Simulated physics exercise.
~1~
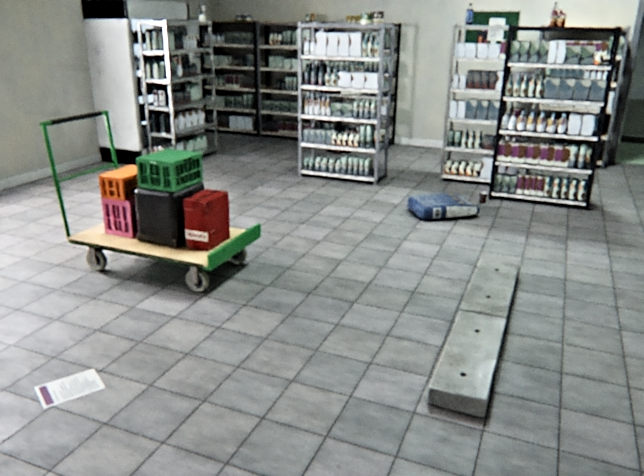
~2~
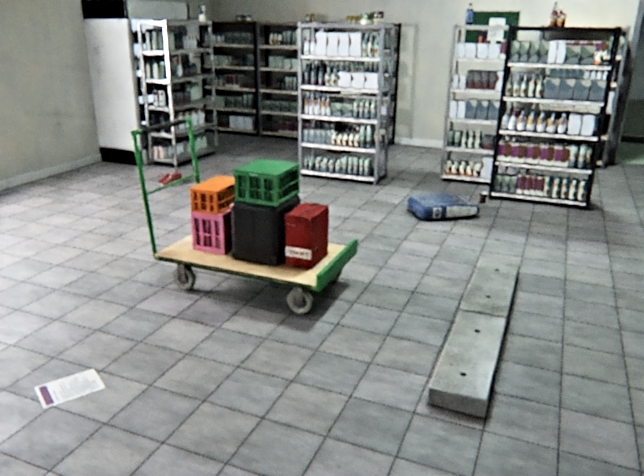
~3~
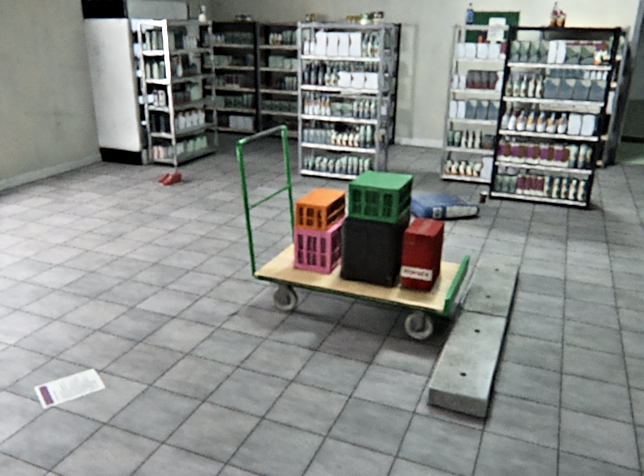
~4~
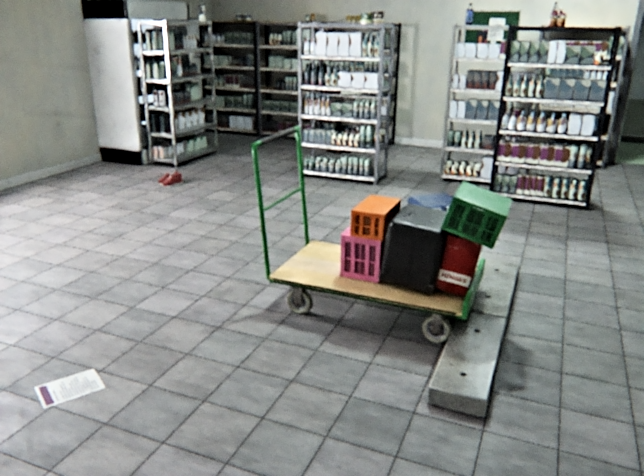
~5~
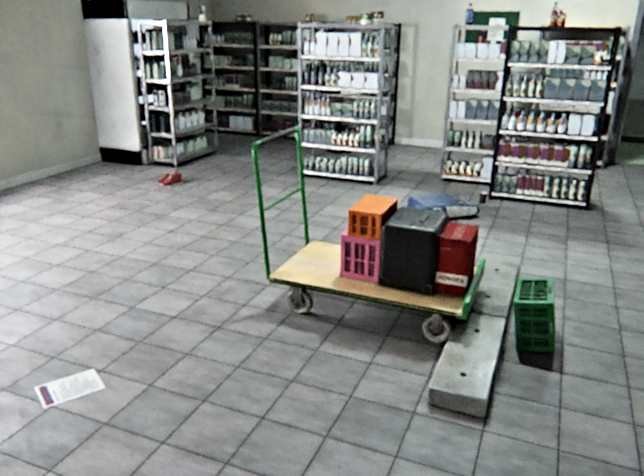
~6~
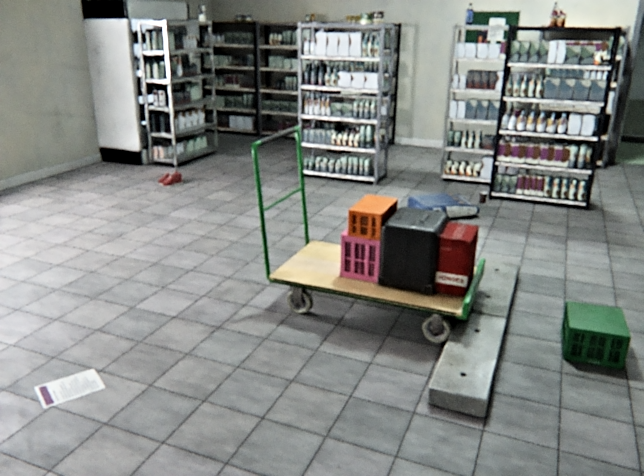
In a tiled storeroom, a cart hits a kerb and its green crate tumbles off.
